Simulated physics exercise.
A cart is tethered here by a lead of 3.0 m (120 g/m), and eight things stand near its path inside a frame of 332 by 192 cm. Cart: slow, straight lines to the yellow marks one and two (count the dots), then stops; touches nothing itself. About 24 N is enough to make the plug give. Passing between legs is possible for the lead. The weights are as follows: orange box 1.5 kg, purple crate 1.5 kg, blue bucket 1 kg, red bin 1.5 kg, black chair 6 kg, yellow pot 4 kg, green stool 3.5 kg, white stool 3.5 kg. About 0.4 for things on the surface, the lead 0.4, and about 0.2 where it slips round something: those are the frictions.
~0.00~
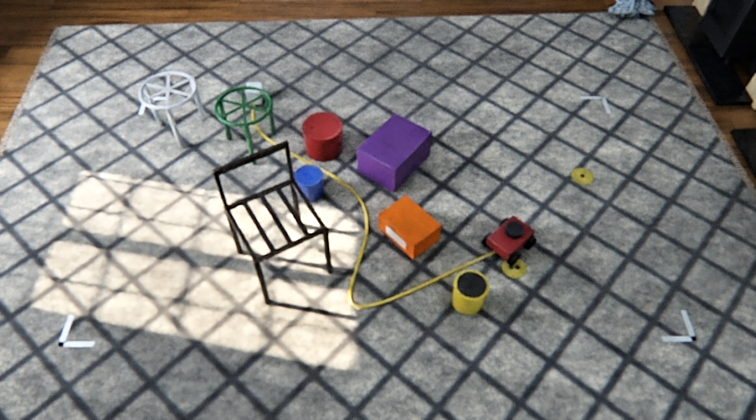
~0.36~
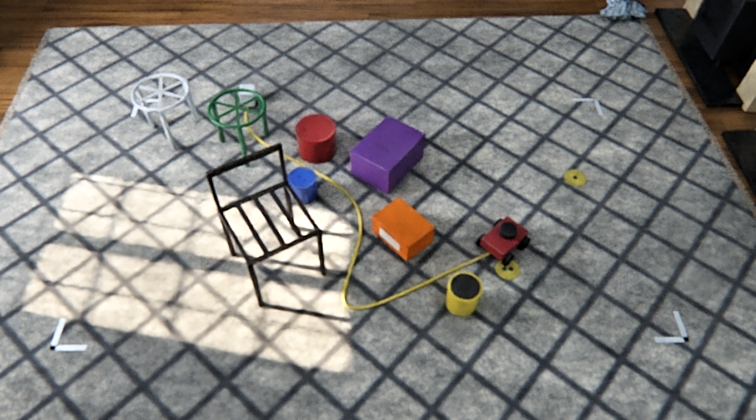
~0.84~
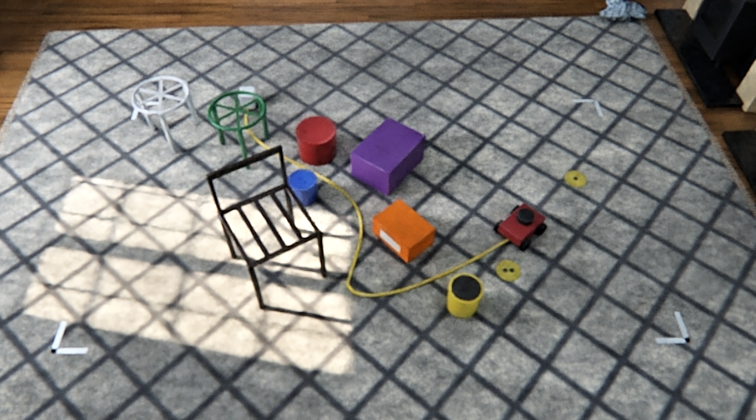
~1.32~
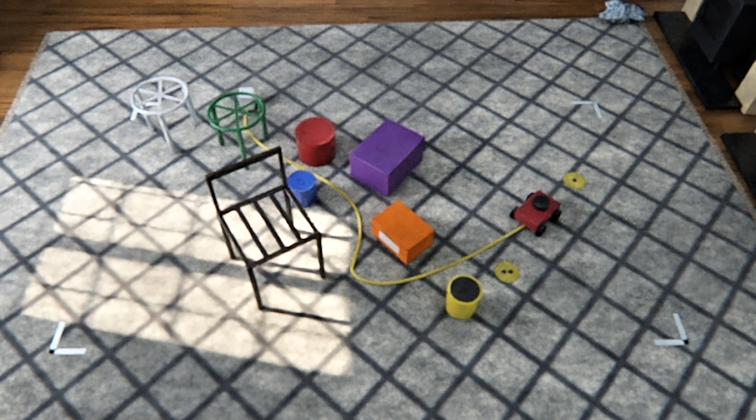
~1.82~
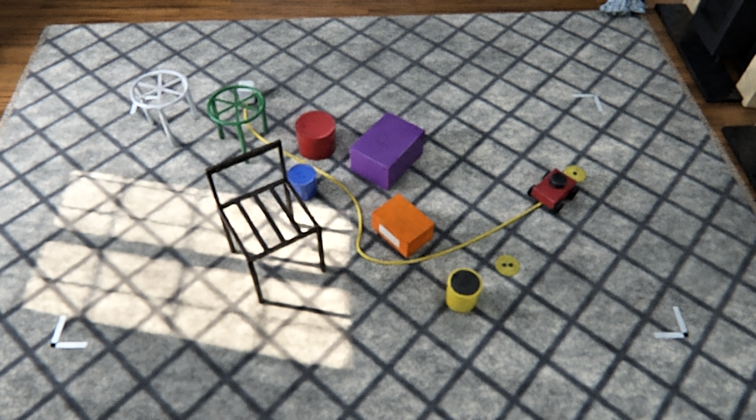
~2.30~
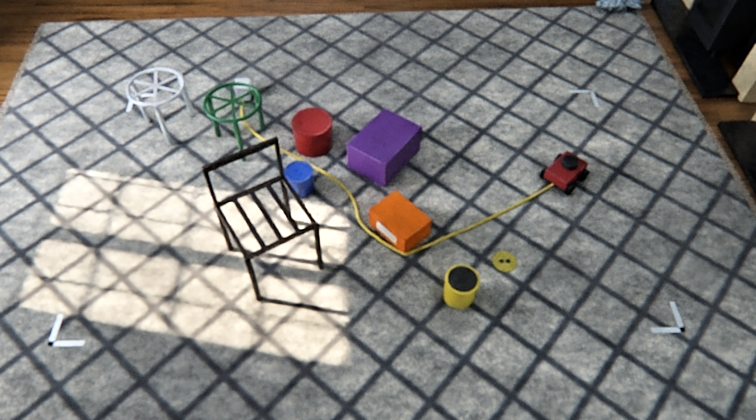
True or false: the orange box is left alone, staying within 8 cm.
True.
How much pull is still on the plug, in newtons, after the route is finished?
About 0 N.
After 3.1 s, cart at (563, 182), lead slack at the fixed end; orange box 4 cm off its start.
After 3.9 s, cart at (543, 208), lead slack at the fixed end; orange box 4 cm off its start.
After 4.7 s, cart at (521, 238), lead slack at the fixed end; orange box 4 cm off its start at (402, 208).
After 5.5 s, cart at (505, 260), lead slack at the fixed end; orange box 4 cm off its start.
After 5.9 s, cart at (505, 260), lead slack at the fixed end; orange box 4 cm off its start at (402, 208).
